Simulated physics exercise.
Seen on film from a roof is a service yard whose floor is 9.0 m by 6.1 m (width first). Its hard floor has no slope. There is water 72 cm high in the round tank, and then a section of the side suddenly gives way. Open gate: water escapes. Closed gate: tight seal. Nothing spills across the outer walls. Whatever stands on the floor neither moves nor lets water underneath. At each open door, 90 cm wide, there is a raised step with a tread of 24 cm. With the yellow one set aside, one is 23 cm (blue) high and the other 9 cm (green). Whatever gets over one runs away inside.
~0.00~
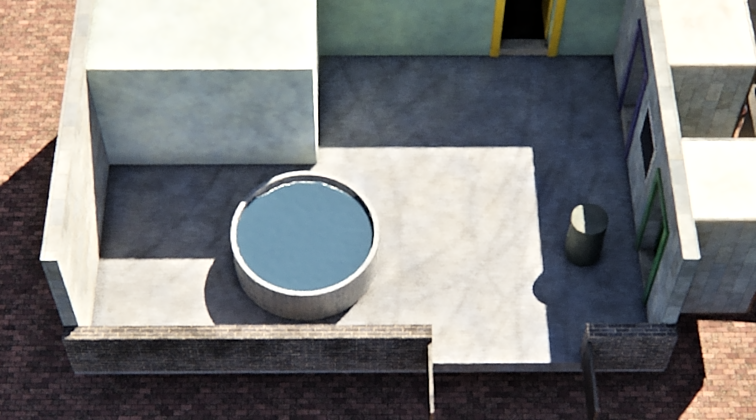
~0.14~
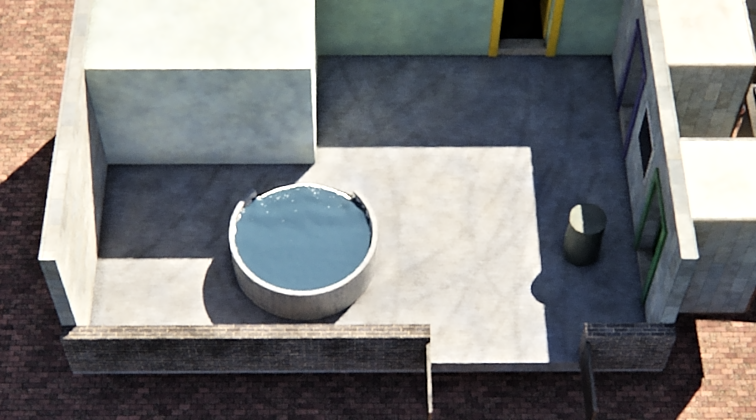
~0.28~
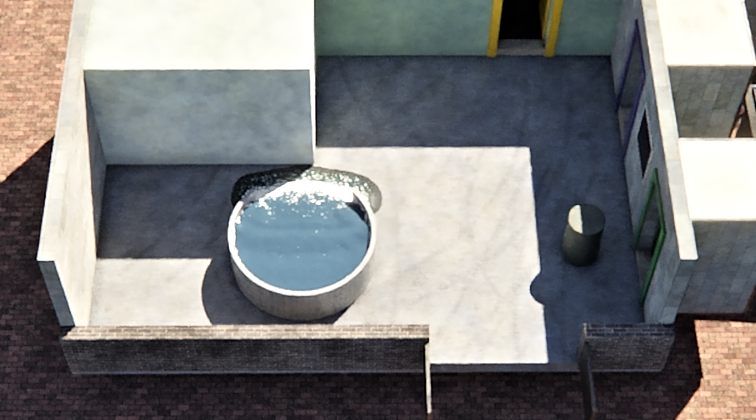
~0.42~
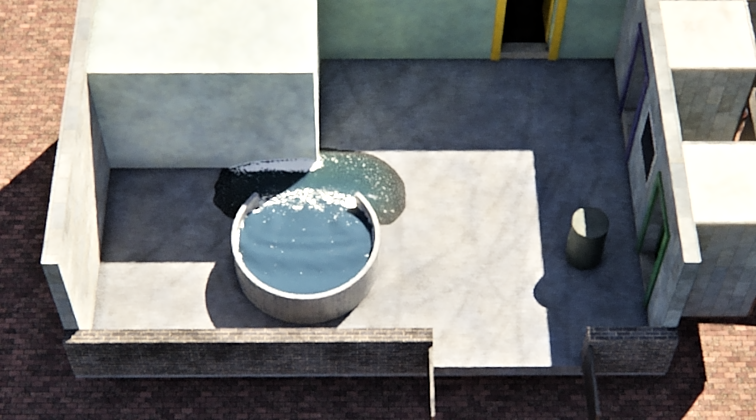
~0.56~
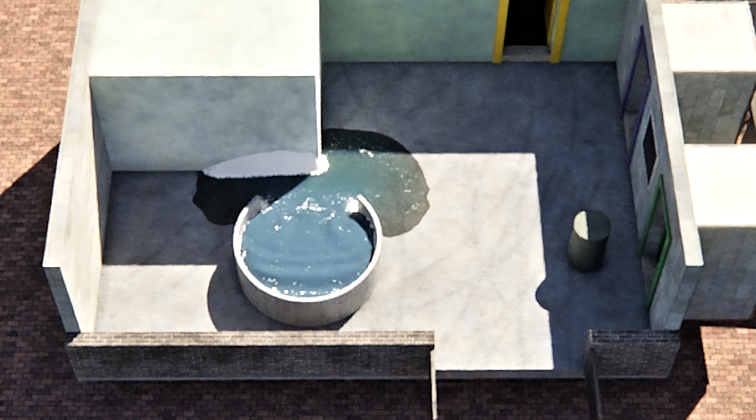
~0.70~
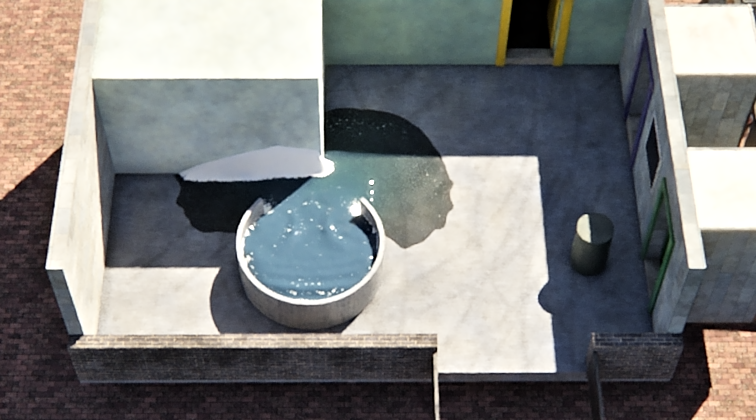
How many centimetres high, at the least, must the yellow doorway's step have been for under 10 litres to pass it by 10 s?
About 11 cm.
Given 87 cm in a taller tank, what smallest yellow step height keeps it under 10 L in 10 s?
Step height: Approx. 14.0 cm.
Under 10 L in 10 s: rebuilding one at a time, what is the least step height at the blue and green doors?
You'd want some 13.0 cm at blue and some 6.0 cm at green.
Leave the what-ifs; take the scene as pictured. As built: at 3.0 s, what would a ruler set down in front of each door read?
In cm: Yellow 14, blue 0, green 0.
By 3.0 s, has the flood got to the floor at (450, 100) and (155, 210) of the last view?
I'd call the first touched by the flood and the second touched by the flood.
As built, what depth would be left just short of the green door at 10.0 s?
About 11.0 cm.
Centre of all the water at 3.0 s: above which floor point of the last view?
Centre estimate: (321, 196) px, approximately.
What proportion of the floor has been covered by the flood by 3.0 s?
Roughly 50 percent of the floor.
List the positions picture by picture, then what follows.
The first picture shows still water, 72 cm deep, in the round tank at (305, 234); the yellow door at (528, 19) is dry.
In the second picture, water pours out on the far side and has run 0.3 m, to a hidden place; about 8 cm deep outside, 72 cm at the back.
In the third picture, the front is at (249, 178), 0.8 m from the gap on the far side; 1.5 m2 of floor is wet, 72 cm left at the back.
In the fourth picture, the front is at (371, 158), 1.2 m from the gap on the far side; 3.0 m2 of floor is wet, 72 cm left at the back.
In the fifth picture, the front is at (376, 136), 1.8 m from the gap on the far side; 4.6 m2 of floor is wet, 67 cm left at the back.
In the sixth picture, the front is at (399, 120), 2.3 m from the gap on the far side; 6.2 m2 of floor is wet, 61 cm left at the back; 2.6 m in a straight line remain to the yellow door at (534, 28).
After 1.4 s water covers 30 % of the floor, deepest (50 cm) near (303, 184); it has not reached the yellow door.
After 3.0 s water covers 50 % of the floor, deepest (32 cm) near (94, 360); 14 cm at the yellow door, 0 litres in over its 17 cm step.
After 10.0 s water covers 100 % of the floor, deepest (12 cm) near (628, 290); 6 cm at the yellow door, 0 litres in over its 17 cm step.
At the yellow door as built, the water arrived by 1.9 s and peaked near 16 cm at 2.4 s.
With a step of 9 cm, 26 litres would have come in within the 10 s; with 12 cm, 6 litres. So under 10 litres takes about 11 cm.
